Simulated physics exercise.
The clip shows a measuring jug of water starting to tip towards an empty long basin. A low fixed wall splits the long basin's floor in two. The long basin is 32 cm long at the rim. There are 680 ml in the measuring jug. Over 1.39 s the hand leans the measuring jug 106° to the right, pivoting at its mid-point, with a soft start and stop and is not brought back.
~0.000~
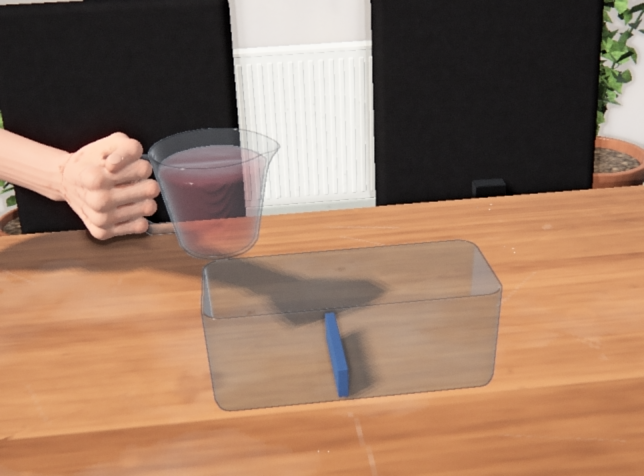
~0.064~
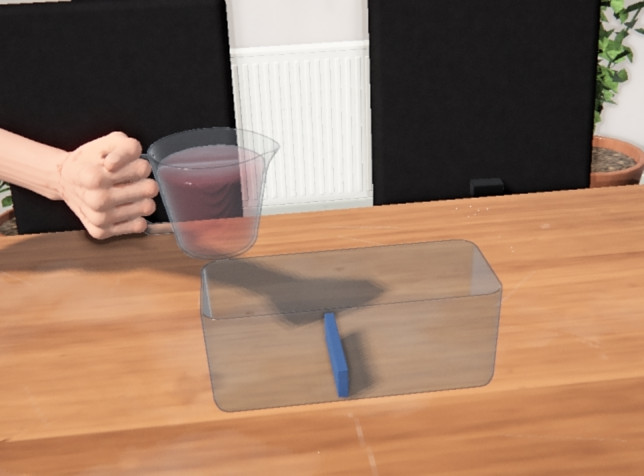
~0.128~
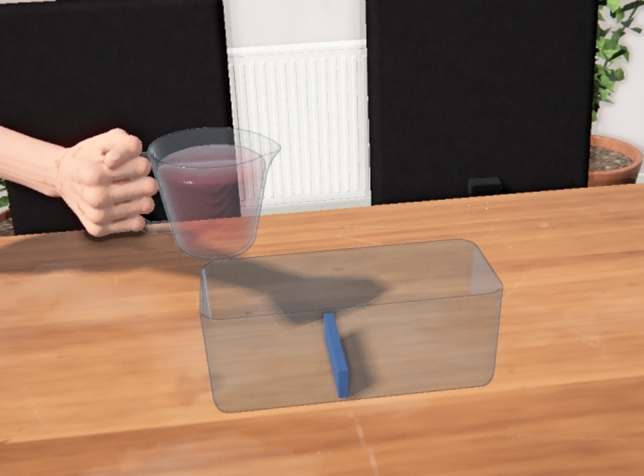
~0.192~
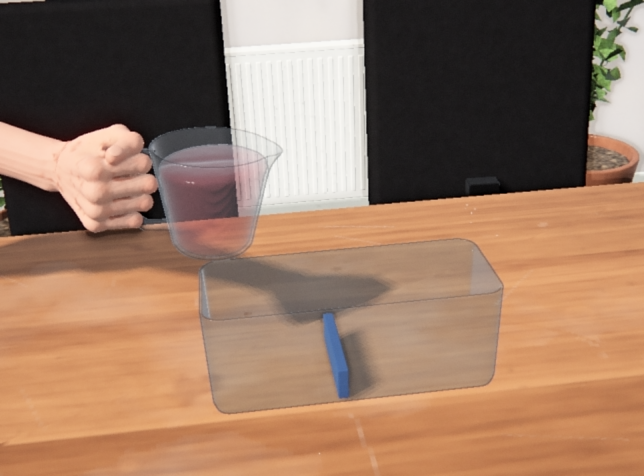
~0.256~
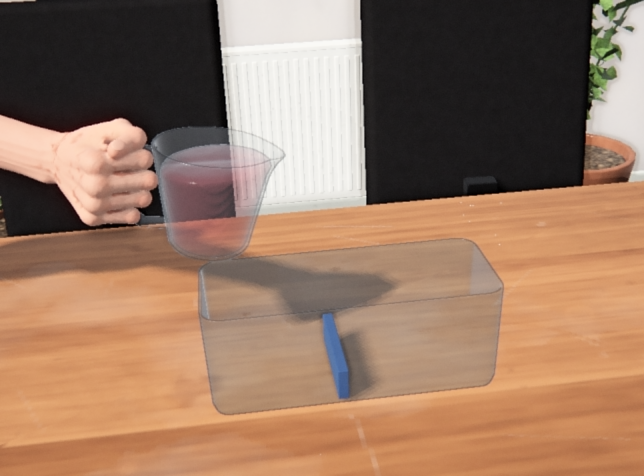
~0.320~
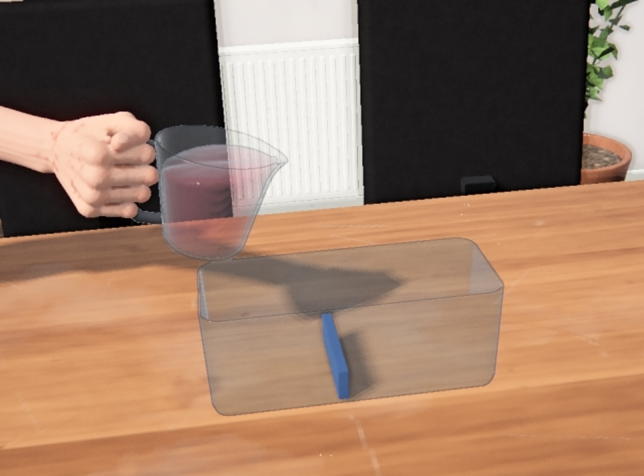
We see a hand holding a clear measuring jug of reddish liquid above the left end of an empty transparent basin with a blue wall inside. The hand slowly leans the jug slightly to the right.
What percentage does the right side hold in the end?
The far part has some 69 per cent.
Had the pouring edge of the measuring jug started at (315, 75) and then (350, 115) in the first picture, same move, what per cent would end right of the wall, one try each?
First 95, then 95 per cent.
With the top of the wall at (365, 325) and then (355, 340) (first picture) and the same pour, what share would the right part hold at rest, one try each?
First 15, then 45 per cent.
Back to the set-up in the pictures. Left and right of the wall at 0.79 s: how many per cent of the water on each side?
Left about 0, right about 14.
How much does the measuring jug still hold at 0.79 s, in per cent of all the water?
Near 68 in a hundred.
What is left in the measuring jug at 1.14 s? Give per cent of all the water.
Near 12 in a hundred.
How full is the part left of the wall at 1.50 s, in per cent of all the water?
Some 26 per cent.
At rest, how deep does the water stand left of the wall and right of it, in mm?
Left about 12 mm, right about 22 mm.
Then, 0.79 s in, the tilt is 64° and 67 per cent is still to pour, 0 is left of the wall and 14 right of it.
Then, 1.14 s in, the tilt is 98° and 12 per cent is still to pour, 13 is left of the wall and 67 right of it.
Then, 1.50 s in, the tilt is 106° and 0 per cent is still to pour, 26 is left of the wall and 74 right of it.
Then, 1.89 s in, the tilt is 106° and 0 per cent is still to pour, 30 is left of the wall and 70 right of it.
Finally, 30 per cent lies left of the wall, 69 right of it and 0 outside.
